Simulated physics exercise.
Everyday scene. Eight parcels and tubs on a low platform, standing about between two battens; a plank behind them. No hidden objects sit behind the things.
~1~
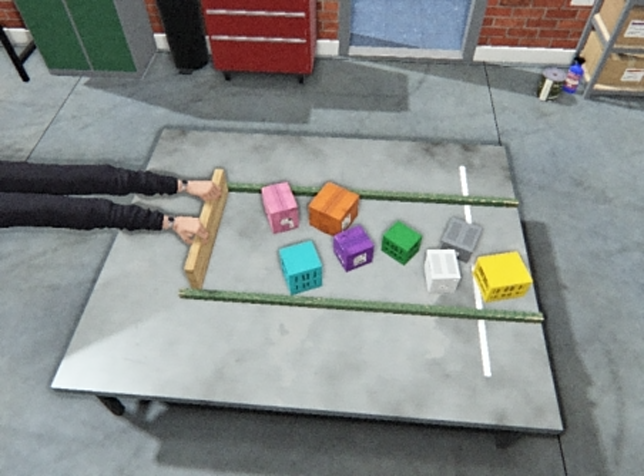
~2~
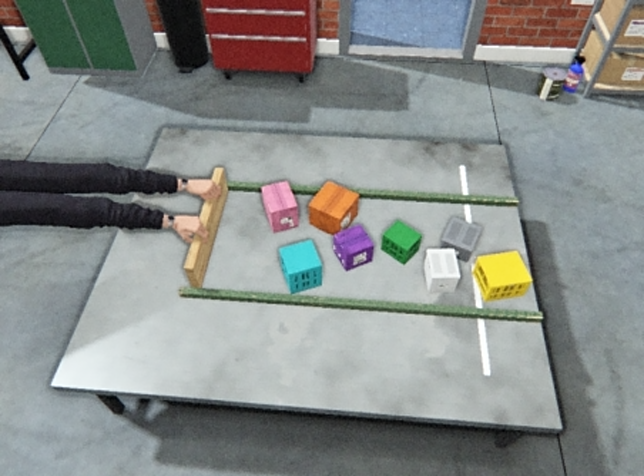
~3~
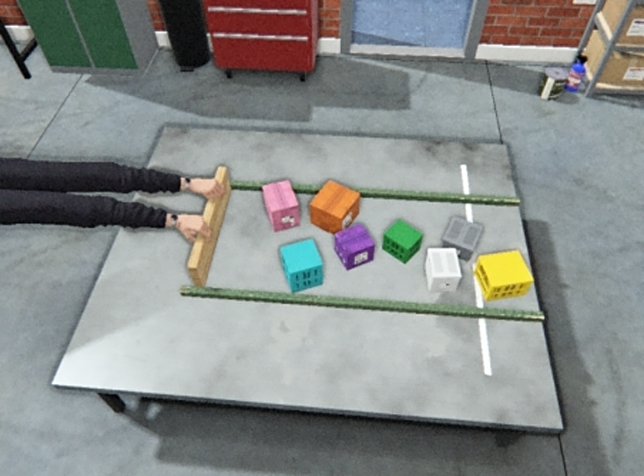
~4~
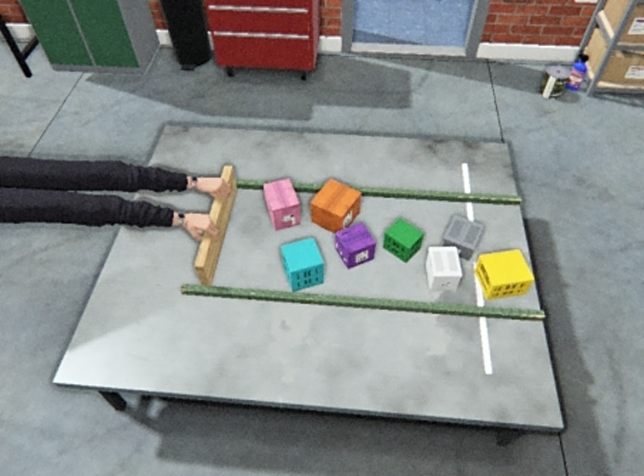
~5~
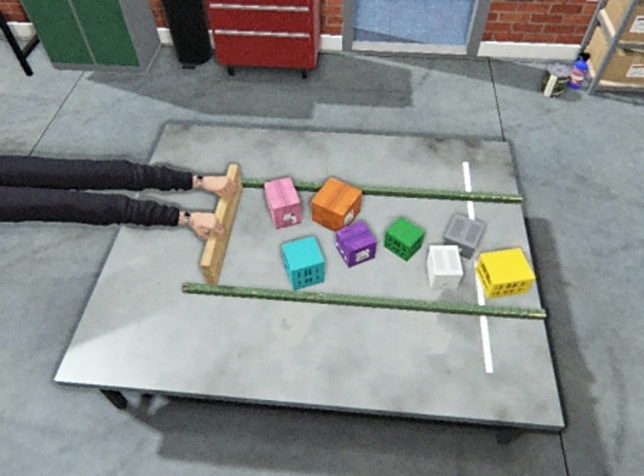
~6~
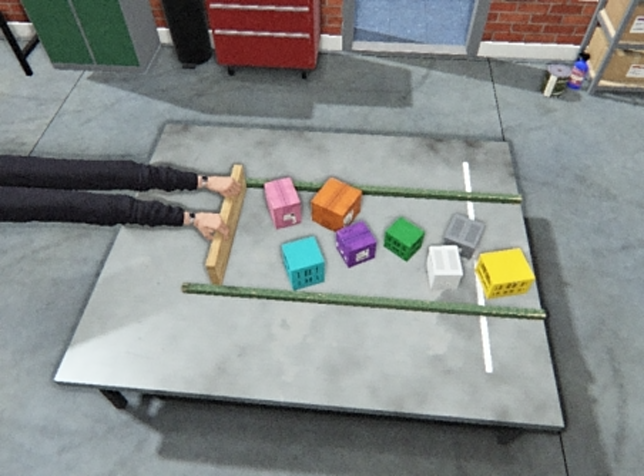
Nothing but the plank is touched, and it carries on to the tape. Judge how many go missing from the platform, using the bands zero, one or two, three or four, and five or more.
When it halts, one, or two, of them have come off.
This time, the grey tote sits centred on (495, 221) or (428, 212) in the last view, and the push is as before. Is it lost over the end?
In that order, I'd say it gets pushed over the end, then gets pushed over the end.
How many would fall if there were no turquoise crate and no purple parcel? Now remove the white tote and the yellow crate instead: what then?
Tally per try: 0 / 1.
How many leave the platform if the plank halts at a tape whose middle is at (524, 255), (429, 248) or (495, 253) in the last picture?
It would be 8, 0 and 5.
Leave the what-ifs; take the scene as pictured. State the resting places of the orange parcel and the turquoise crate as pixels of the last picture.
Reading them off: First (521, 212); then (501, 284).
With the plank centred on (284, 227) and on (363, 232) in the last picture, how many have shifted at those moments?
So far 2, and 5 at the second.
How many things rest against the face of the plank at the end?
My count gives 3.
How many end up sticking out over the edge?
Things overhanging at the end: 3.
A little later, none off yet; yellow crate at rest near (504, 274); grey tote at rest near (463, 237); white tote at rest near (443, 269).
Next, none off yet; yellow crate shifted a little near (521, 277); grey tote shifted about its own width near (507, 239); white tote shifted about its own width near (482, 275).
When it is over, the number that fall off is one or two; down, grey tote and yellow crate.
